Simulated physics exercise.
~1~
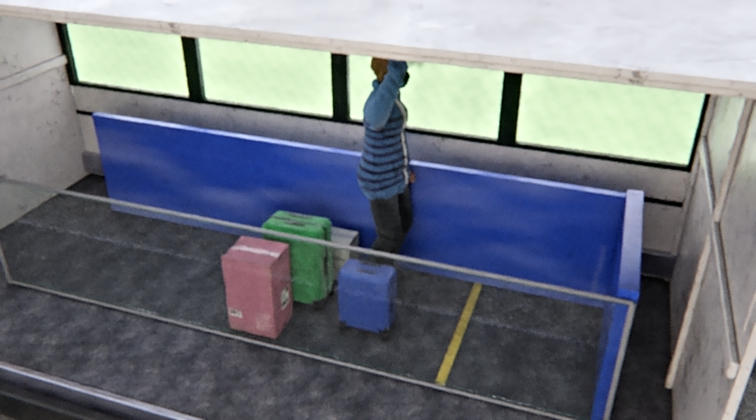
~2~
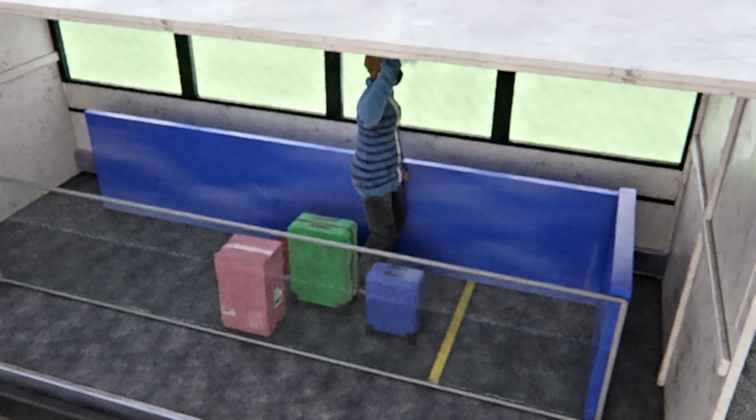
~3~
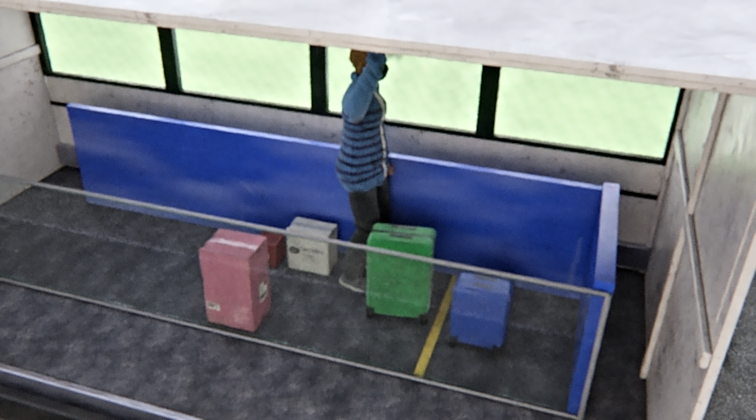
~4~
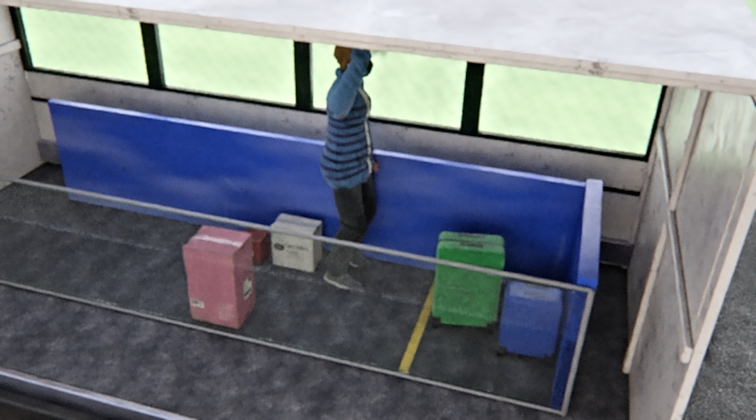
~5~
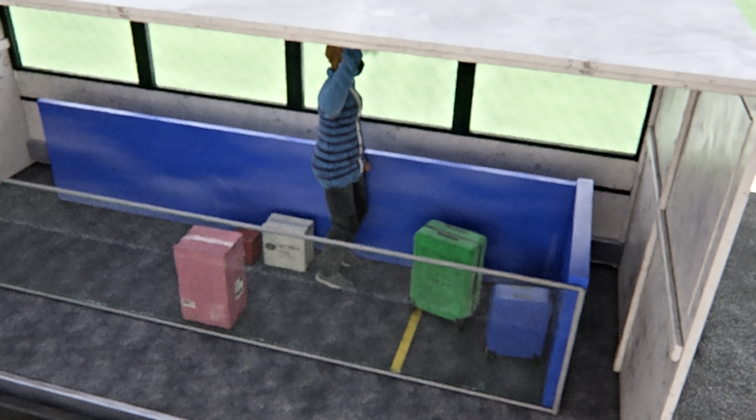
In a bay with a low blue wall, a person stood with one arm raised as a green suitcase and a smaller blue one rolled right across a yellow line, then the green one edged back slightly, ending beyond it while the pink bag and white box stayed put.
